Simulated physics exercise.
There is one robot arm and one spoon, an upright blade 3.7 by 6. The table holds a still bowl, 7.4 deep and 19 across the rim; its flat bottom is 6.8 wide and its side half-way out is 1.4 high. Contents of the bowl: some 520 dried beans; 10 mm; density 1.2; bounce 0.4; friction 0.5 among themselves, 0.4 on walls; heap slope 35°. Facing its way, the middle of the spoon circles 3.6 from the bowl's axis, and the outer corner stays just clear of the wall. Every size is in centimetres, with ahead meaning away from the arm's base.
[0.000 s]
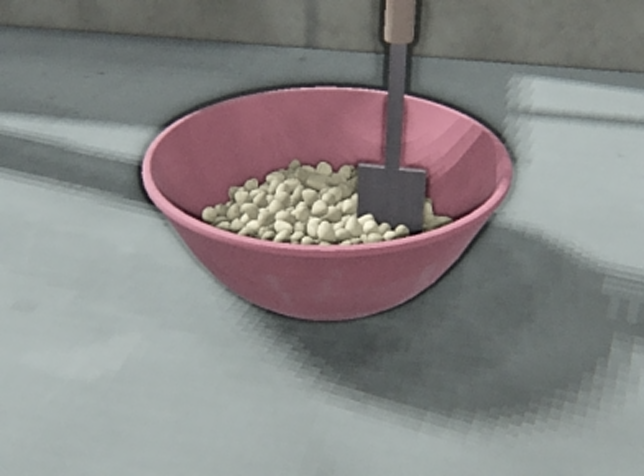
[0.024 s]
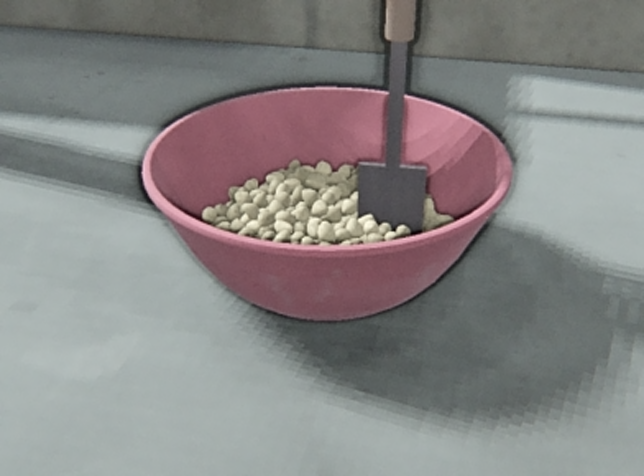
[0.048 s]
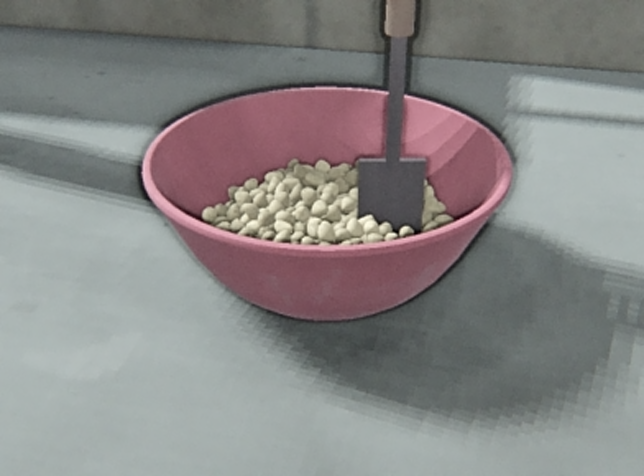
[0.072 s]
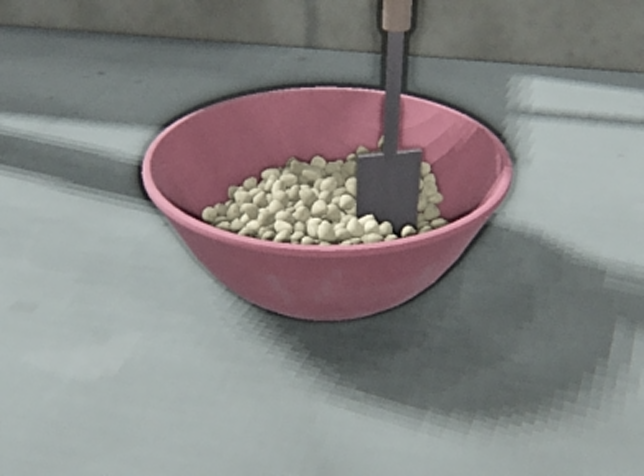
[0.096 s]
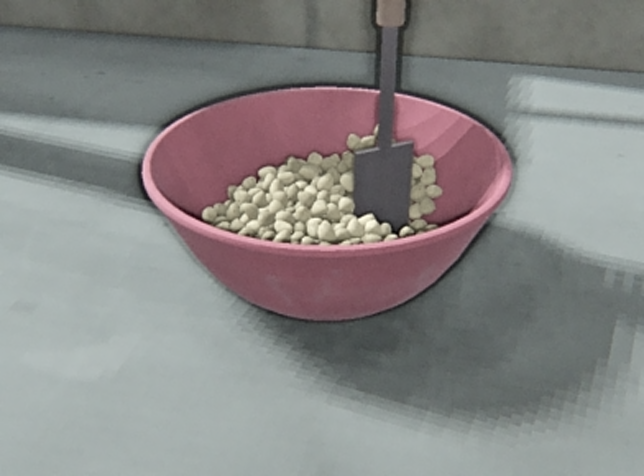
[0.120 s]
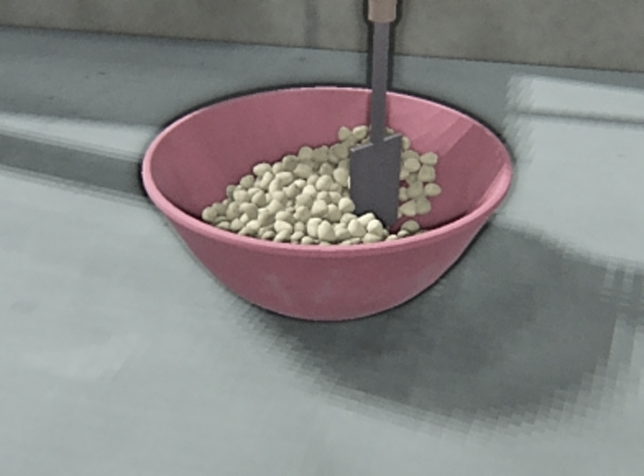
On a pale grey floor before a plain wall, a pink bowl holds a heap of cream-coloured beans, with a dark upright blade set in its right side. The blade barely moves at first, then shifts slightly left and turns, while beans pile higher behind it and to its right.
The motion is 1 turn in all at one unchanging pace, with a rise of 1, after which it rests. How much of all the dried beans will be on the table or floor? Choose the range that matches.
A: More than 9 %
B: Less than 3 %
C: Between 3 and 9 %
(B) Less than 3 %.
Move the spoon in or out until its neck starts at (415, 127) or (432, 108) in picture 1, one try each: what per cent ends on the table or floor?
0 and 0 %.
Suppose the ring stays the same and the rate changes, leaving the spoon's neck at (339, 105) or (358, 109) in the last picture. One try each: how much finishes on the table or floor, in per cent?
First try: About 5 %; second try: About 0 %.
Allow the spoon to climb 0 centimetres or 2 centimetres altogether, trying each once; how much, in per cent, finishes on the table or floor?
Near 0 in a hundred, then near 0 in a hundred.
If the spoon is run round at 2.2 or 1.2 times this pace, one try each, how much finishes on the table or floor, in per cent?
Estimates in order: Some 10 % and some 0 %.
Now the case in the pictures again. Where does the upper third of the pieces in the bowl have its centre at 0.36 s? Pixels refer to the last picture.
That third sits centred at about (235, 203).
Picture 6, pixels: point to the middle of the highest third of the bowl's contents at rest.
Estimated centre: (399, 198).
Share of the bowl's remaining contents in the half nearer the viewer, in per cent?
Roughly 40 percent of it.
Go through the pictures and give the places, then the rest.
In the first picture, spoon neck at (394, 142), 0° round; upper third of the load around (321, 215), from x 210 to 445, top at y 170; 523 in the bowl.
In the second picture, spoon neck at (394, 140), 4° round; upper third of the load around (323, 214), from x 210 to 445, top at y 170.
In the third picture, spoon neck at (394, 134), 14° round; upper third of the load around (323, 208), from x 210 to 445, top at y 160.
In the fourth picture, spoon neck at (391, 128), 26° round; upper third of the load around (327, 198), from x 210 to 445, top at y 145.
In the fifth picture, spoon neck at (386, 122), 38° round; upper third of the load around (326, 193), from x 210 to 445, top at y 135.
In the sixth picture, spoon neck at (378, 117), 50° round; upper third of the load around (325, 187), from x 210 to 445, top at y 130; 523 in the bowl.
After 0.36 s, 170° round, highest piece 8 above the table; 523 in the bowl.
After 0.60 s, 290° round, highest piece 8 above the table; 523 in the bowl.
After 0.91 s, 0° round, highest piece 6 above the table; 523 in the bowl.
After 1.61 s, 0° round, highest piece 6 above the table; 523 in the bowl.
At rest, 523 in the bowl. That is 0 % on the table or floor.
